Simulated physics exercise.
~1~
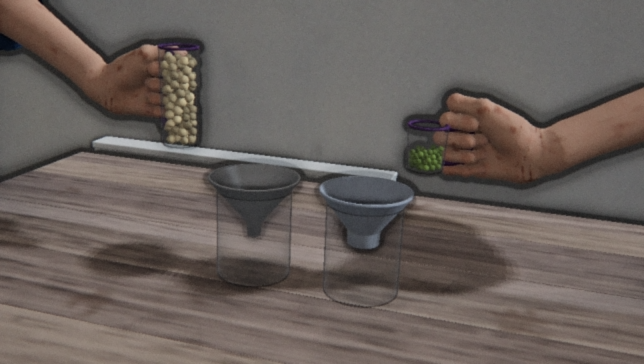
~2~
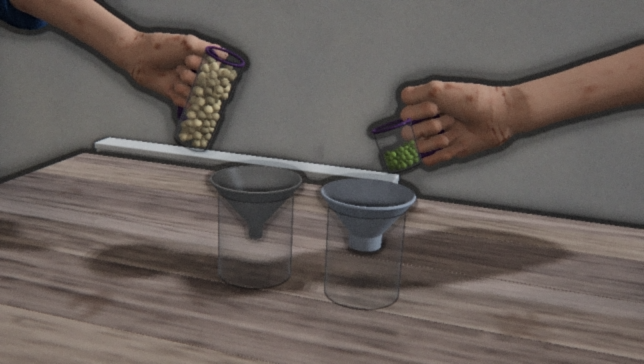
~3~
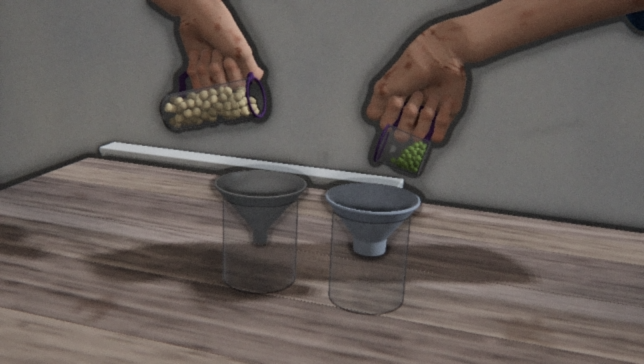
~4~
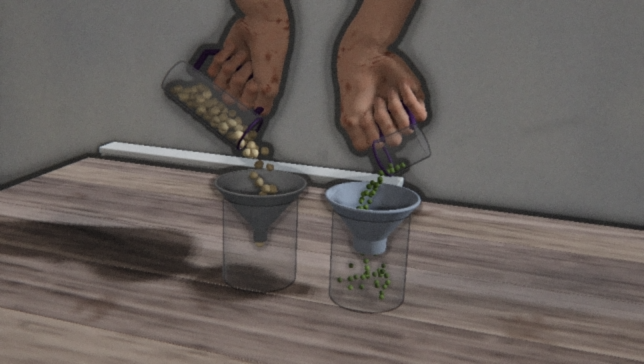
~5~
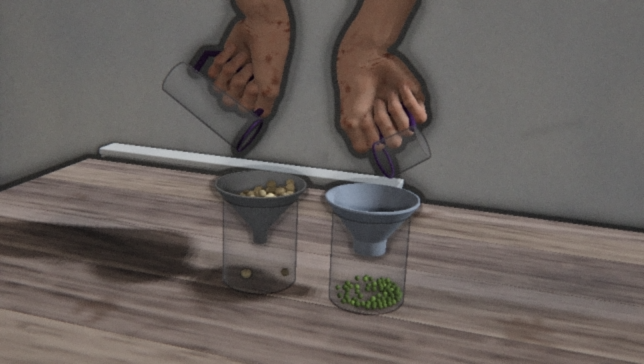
The clip shows two hands tipping clear cups over funnels set in jars on a wooden table, pouring pale, chunky pieces on the left and small green ones on the right; the left funnel ends blocked with only a stray few pieces below, while the green ones all reach their jar.
